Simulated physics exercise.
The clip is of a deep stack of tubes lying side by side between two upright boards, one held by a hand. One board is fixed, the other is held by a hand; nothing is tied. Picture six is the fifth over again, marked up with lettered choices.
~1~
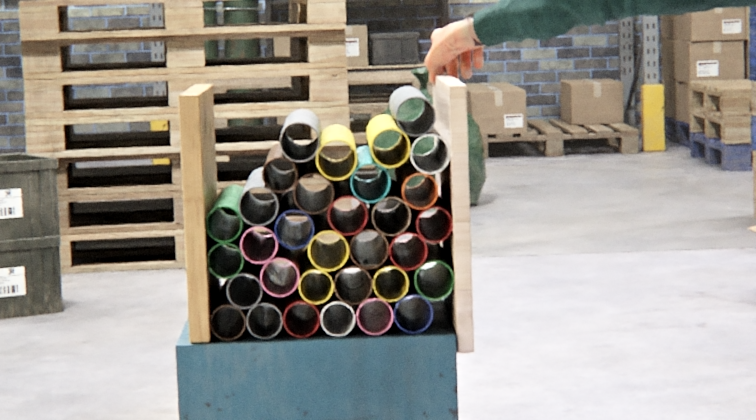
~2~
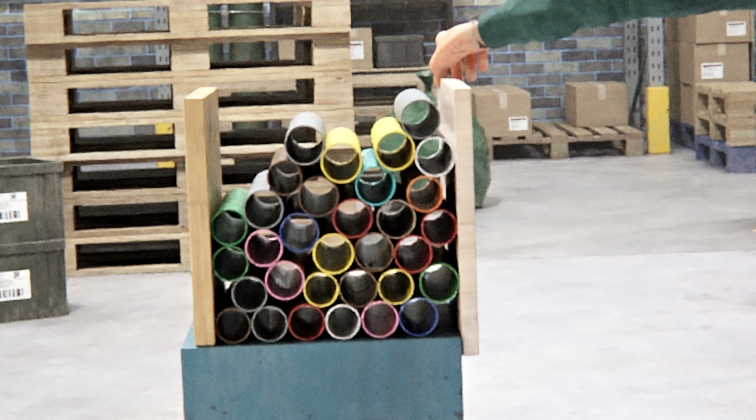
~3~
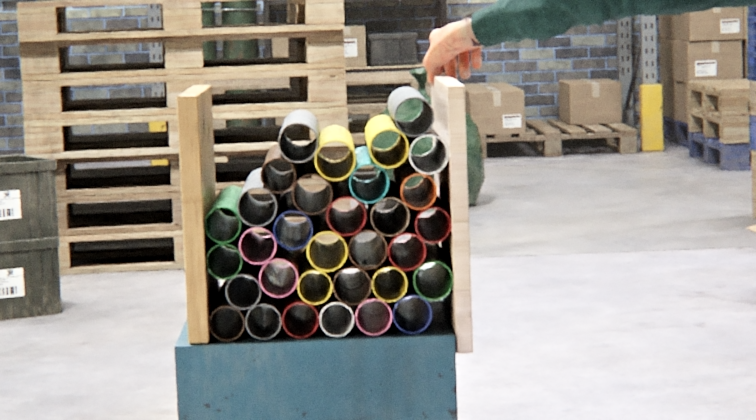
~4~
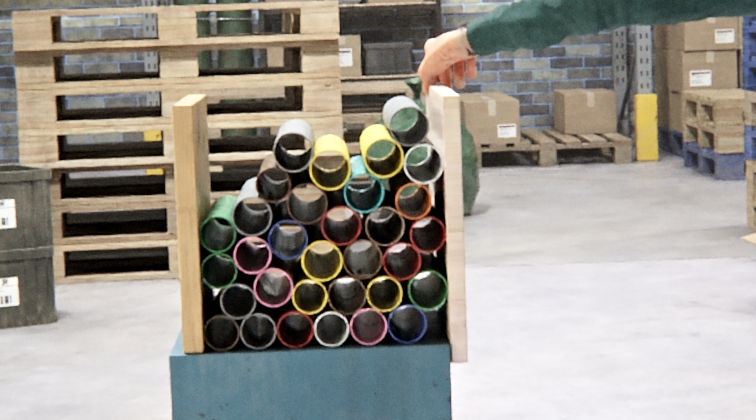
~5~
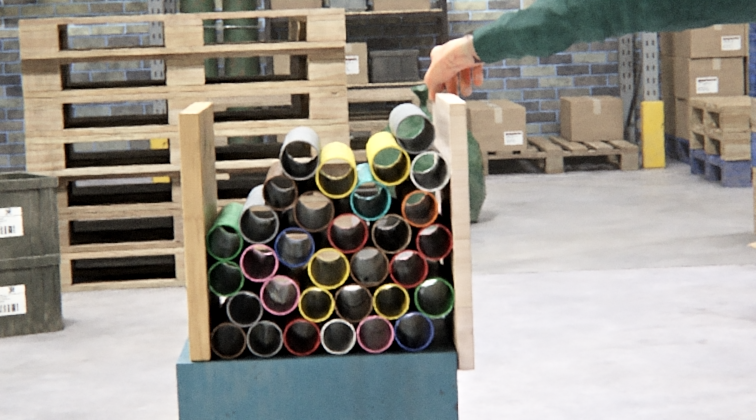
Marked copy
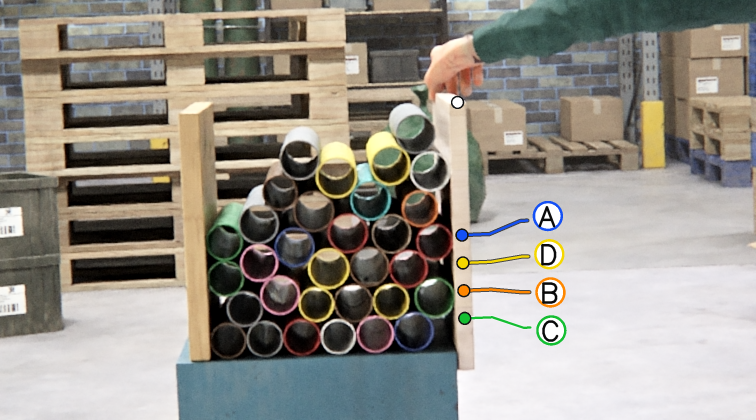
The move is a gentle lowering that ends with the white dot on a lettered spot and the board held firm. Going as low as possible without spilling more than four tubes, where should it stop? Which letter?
Lower it to D and no more.
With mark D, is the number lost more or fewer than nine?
Fewer than nine.
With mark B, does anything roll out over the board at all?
At B: Yes.
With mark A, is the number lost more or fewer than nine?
It loses fewer than nine.
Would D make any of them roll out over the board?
Yes, at D.
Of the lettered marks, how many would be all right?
Two of them.
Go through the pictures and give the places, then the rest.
In the first frame, a red tube (408, 251); a red tube (434, 225); a blue tube (294, 229).
In the second frame, a blue tube (299, 232); a green tube (229, 227).
In the third frame, a grey tube (415, 117); side board (450, 204).
In the fourth frame, a brown tube (222, 333); a blue tube (407, 324).
In the fifth frame, a red tube (409, 268); a red tube (435, 242); a blue tube (294, 247).
On the copy, A at (462, 235); B at (464, 291); C at (465, 318); D at (463, 263); the white dot at (457, 103).
On D. First, top of the board (451, 173).
Then, top of the board (454, 253).
Finally, top of the board (454, 262), two out over the board.
By contrast, A two out over the board; B five out over the board; C more than four out over the board.
